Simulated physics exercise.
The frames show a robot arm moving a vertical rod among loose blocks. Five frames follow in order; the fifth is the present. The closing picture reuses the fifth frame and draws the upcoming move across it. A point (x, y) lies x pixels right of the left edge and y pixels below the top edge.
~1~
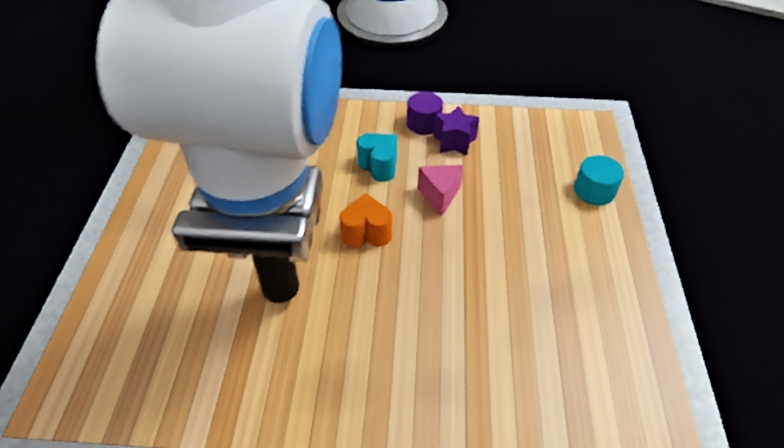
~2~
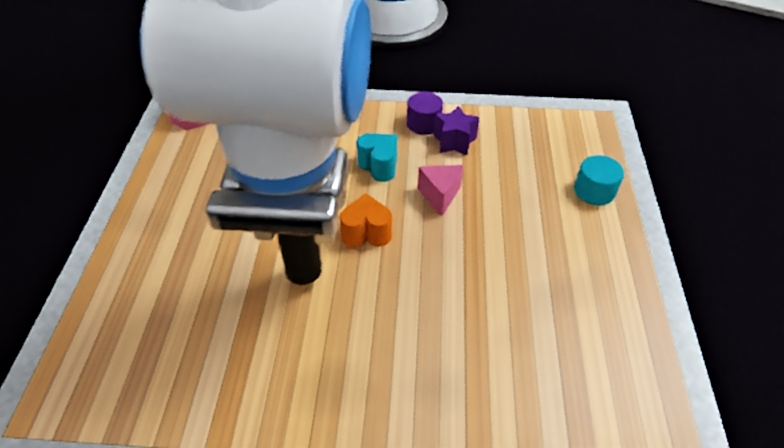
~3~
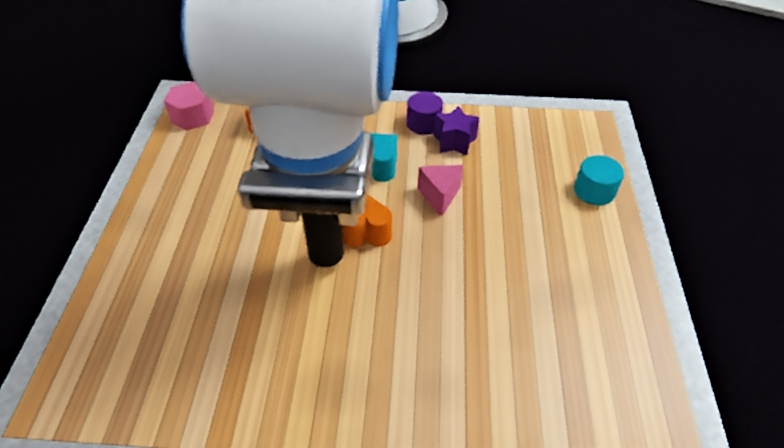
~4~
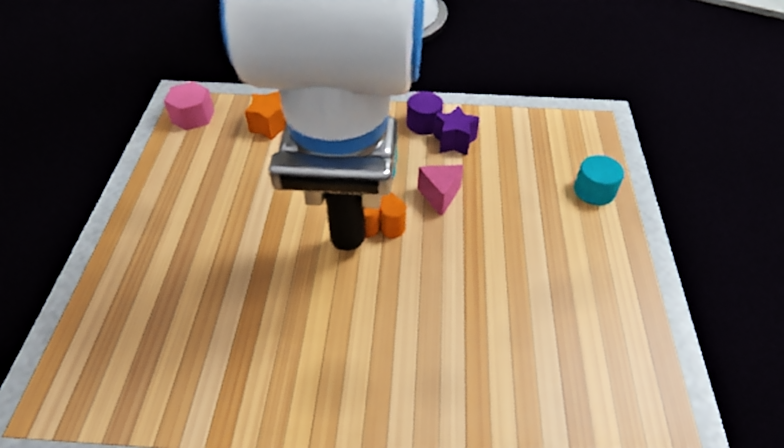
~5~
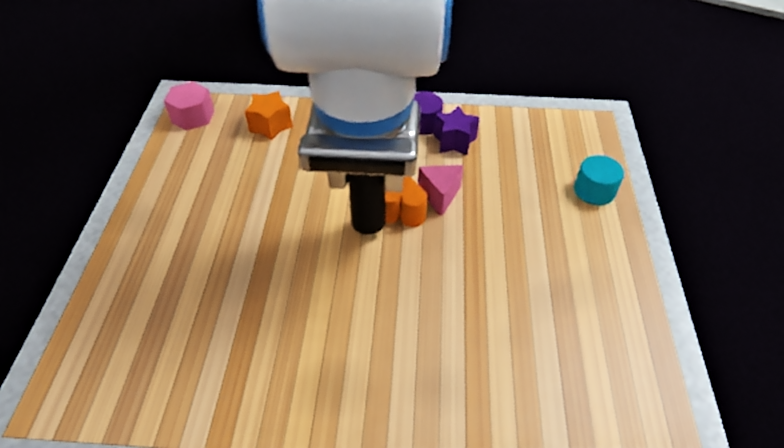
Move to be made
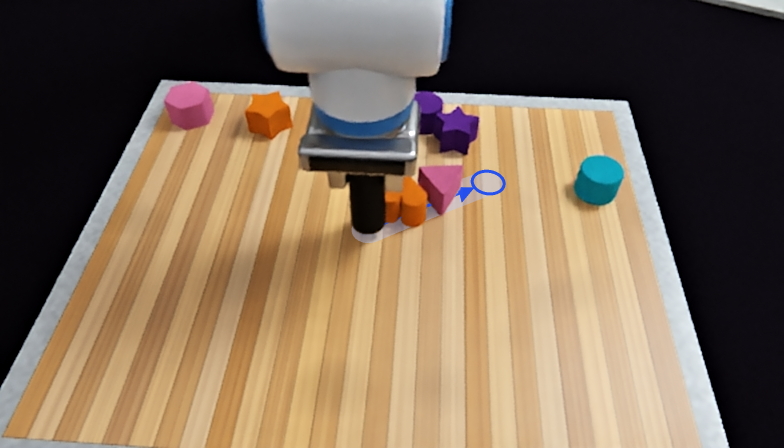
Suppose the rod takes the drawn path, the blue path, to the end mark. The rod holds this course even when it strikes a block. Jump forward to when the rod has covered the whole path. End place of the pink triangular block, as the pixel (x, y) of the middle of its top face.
My best guess is (547, 135).
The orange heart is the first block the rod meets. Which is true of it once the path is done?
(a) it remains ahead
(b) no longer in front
My pick is a.
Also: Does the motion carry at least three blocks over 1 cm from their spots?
No - that is not the case.
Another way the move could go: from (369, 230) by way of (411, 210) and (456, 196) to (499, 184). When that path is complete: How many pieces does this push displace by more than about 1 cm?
Two of them.
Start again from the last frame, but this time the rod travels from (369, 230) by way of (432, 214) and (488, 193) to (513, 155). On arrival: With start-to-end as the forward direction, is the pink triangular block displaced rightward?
No, that is not how it ends up.
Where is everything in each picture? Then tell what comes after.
In the first picture, lower end of the rod at (281, 288), tops of blocks, orange heart at (366, 211), pink triangular block at (442, 174), purple star block at (457, 120).
In the second picture, rod at (304, 270), blocks as before.
In the third picture, rod at (326, 254), blocks as before.
In the fourth picture, rod at (348, 237), orange heart at (380, 202).
In the fifth picture, rod at (368, 222), orange heart at (403, 190), pink triangular block at (442, 174), purple star block at (457, 120).
The drawn path runs from (369, 230) to (488, 182).
What follows on the original path. One third of the way, rod at (412, 204); orange heart at (445, 174); pink triangular block at (472, 163).
Two thirds of the way, rod at (452, 188); orange heart at (485, 159); pink triangular block at (512, 148).
At the end, rod at (490, 174); orange heart at (521, 145); pink triangular block at (547, 135); purple star block not moved.
